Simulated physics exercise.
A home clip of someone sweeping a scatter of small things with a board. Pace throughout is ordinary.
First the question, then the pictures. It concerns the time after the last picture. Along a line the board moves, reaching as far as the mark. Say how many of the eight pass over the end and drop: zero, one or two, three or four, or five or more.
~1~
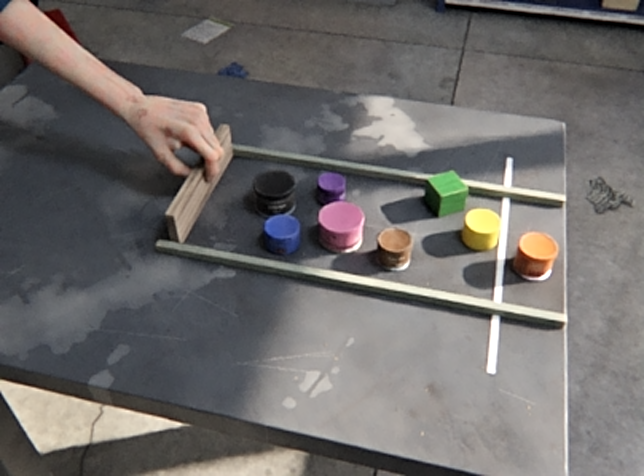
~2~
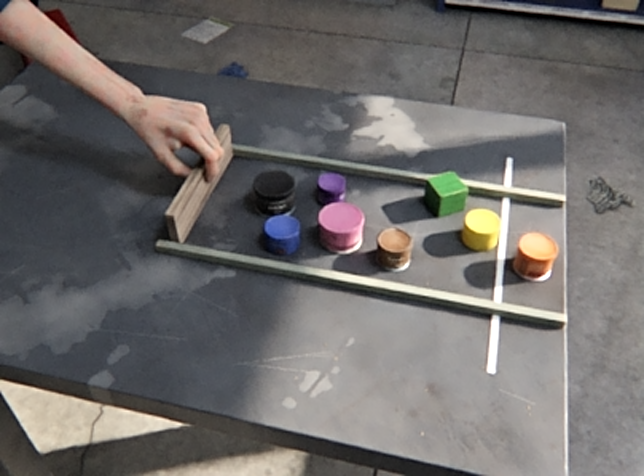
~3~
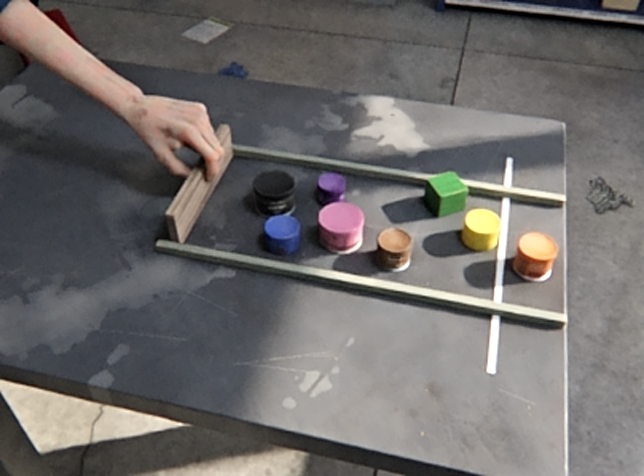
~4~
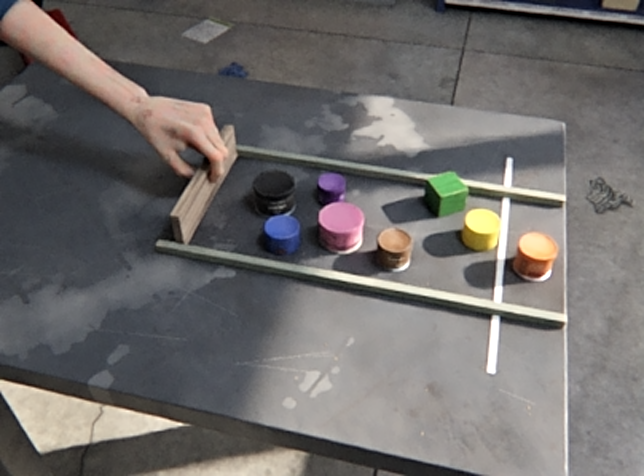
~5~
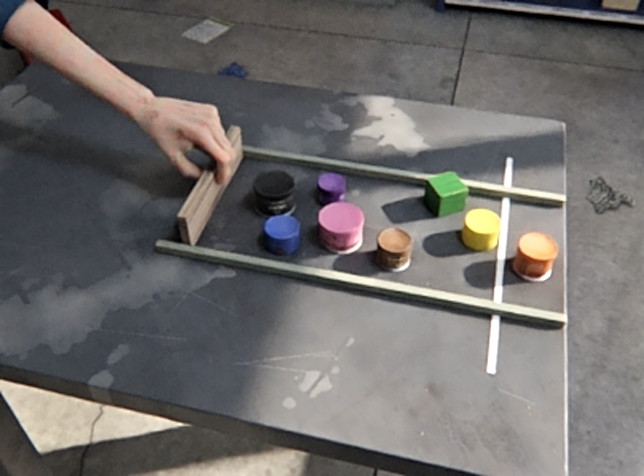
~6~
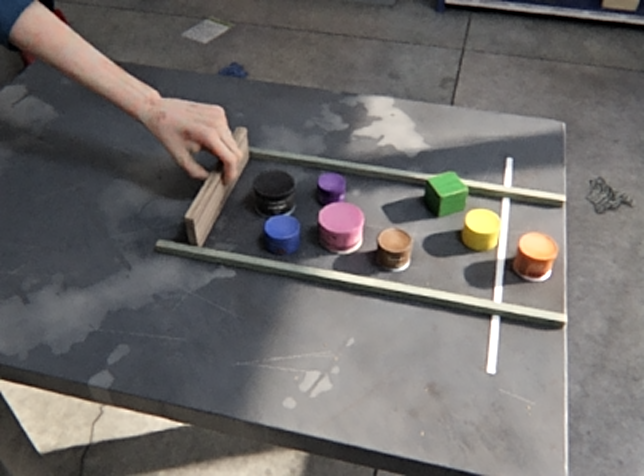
The count is one or two.
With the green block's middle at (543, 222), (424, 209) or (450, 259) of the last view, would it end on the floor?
Well, in turn it does not stay; it sits tight; it sits tight.
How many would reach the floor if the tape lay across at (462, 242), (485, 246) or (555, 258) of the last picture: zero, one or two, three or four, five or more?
In order: None at all, just one or two, 5 or more.
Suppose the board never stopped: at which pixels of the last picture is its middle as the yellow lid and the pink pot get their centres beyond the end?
Approx. (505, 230) / approx. (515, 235) for the other.
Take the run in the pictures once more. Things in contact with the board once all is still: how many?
It adds up to 3.
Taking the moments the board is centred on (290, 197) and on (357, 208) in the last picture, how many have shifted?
So far 3, and 5 at the second.
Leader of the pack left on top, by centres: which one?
That would be the yellow lid, the foremost.
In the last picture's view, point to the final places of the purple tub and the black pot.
First (520, 208), then (527, 232).
A little later, none off yet; orange pot at rest near (535, 257); yellow lid at rest near (481, 230); green block at rest near (446, 194).
When it is over, the number that fall off is one or two; down, orange pot.
